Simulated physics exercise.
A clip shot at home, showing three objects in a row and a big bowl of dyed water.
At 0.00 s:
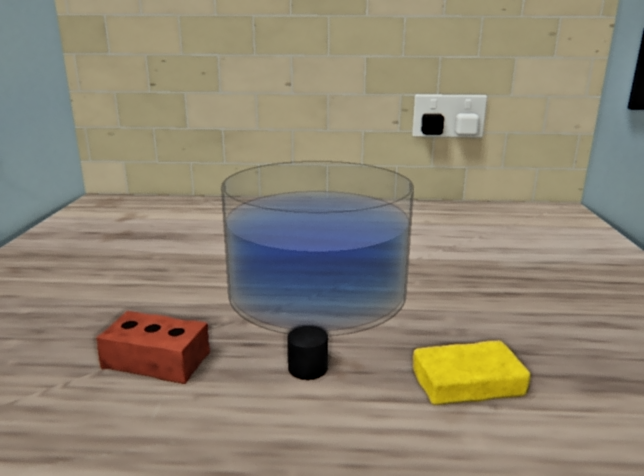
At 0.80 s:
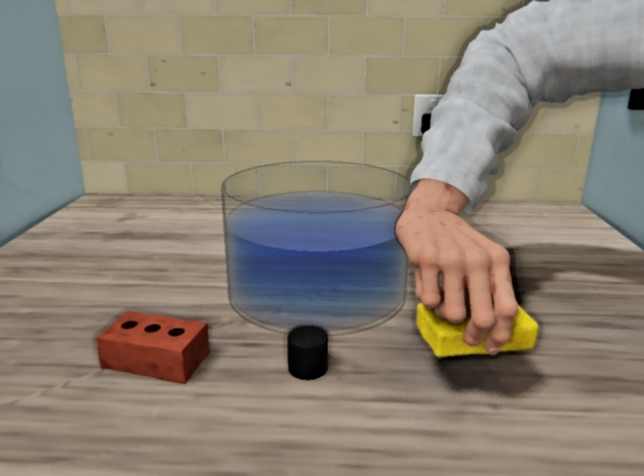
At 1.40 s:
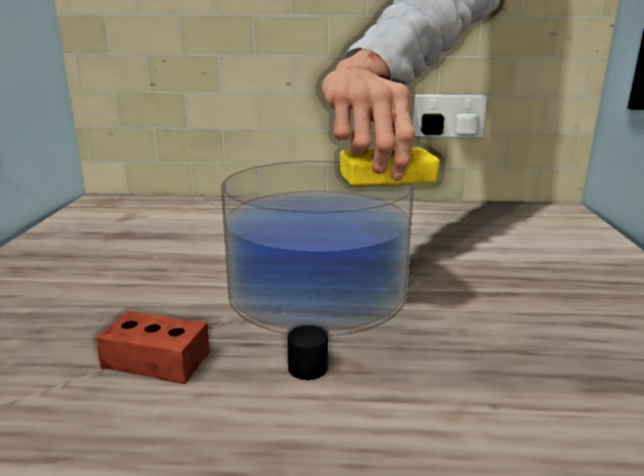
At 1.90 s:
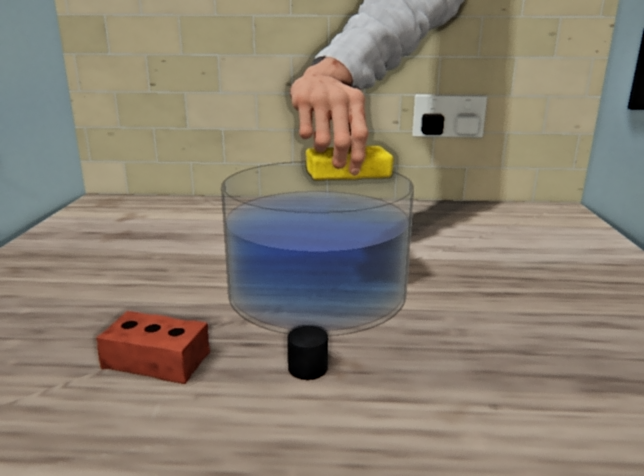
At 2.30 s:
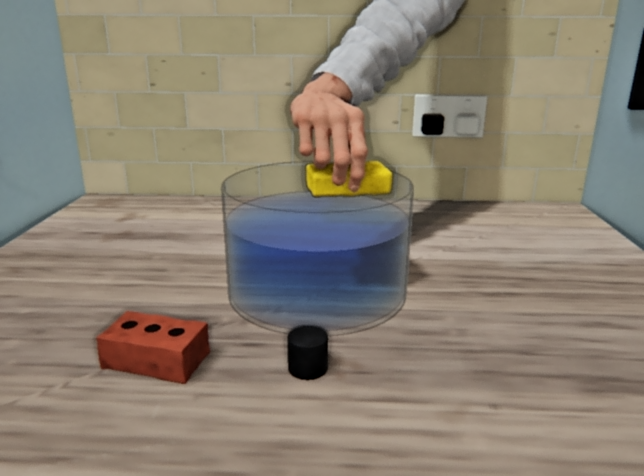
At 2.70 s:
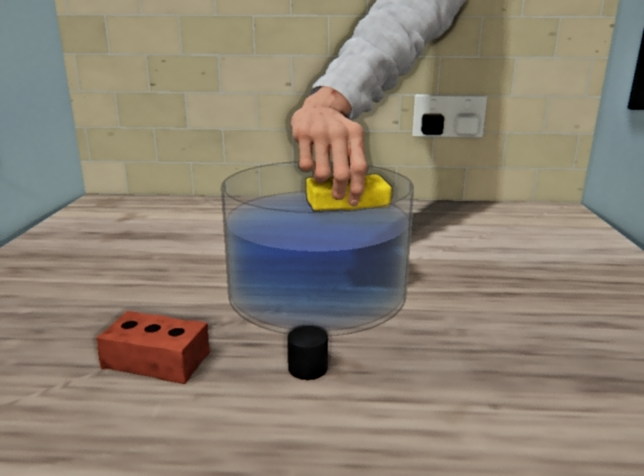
A hand in a light grey sleeve picks up a yellow sponge from the right of a wood-grain tabletop, seen from the front and slightly above by a still camera. A red brick piece lies at left and a small black cylinder near the middle, before a clear bowl of blue water. The hand lifts the sponge leftward over the bowl, then lowers it to just above the water.
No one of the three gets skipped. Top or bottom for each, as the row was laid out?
Okay - the left one won't stay up, the middle one won't stay up, the right one won't go under.
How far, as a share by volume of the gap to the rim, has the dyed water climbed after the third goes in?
Some 16 per cent.
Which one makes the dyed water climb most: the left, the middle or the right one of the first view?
The first item in the row.
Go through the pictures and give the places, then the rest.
In the first picture, the row from the left; piece of brick (155, 345); iron weight (308, 352); sponge (469, 372).
In the second picture, a hand picks up the sponge; sponge (474, 325); iron weight (308, 352).
In the third picture, it is carried over; sponge (388, 166); piece of brick (155, 345).
In the fourth picture, it is above the big bowl; sponge (348, 163); iron weight (308, 352).
In the fifth picture, it comes down; sponge (348, 179); piece of brick (155, 345).
In the sixth picture, it is just over the surface; piece of brick (155, 345); iron weight (308, 352); sponge (347, 193).
Around 4.0 s, the sponge bobs at the top.
Around 8.0 s, the iron weight ends at the bottom.
Around 12.0 s, the piece of brick ends at the bottom; afloat, sponge.
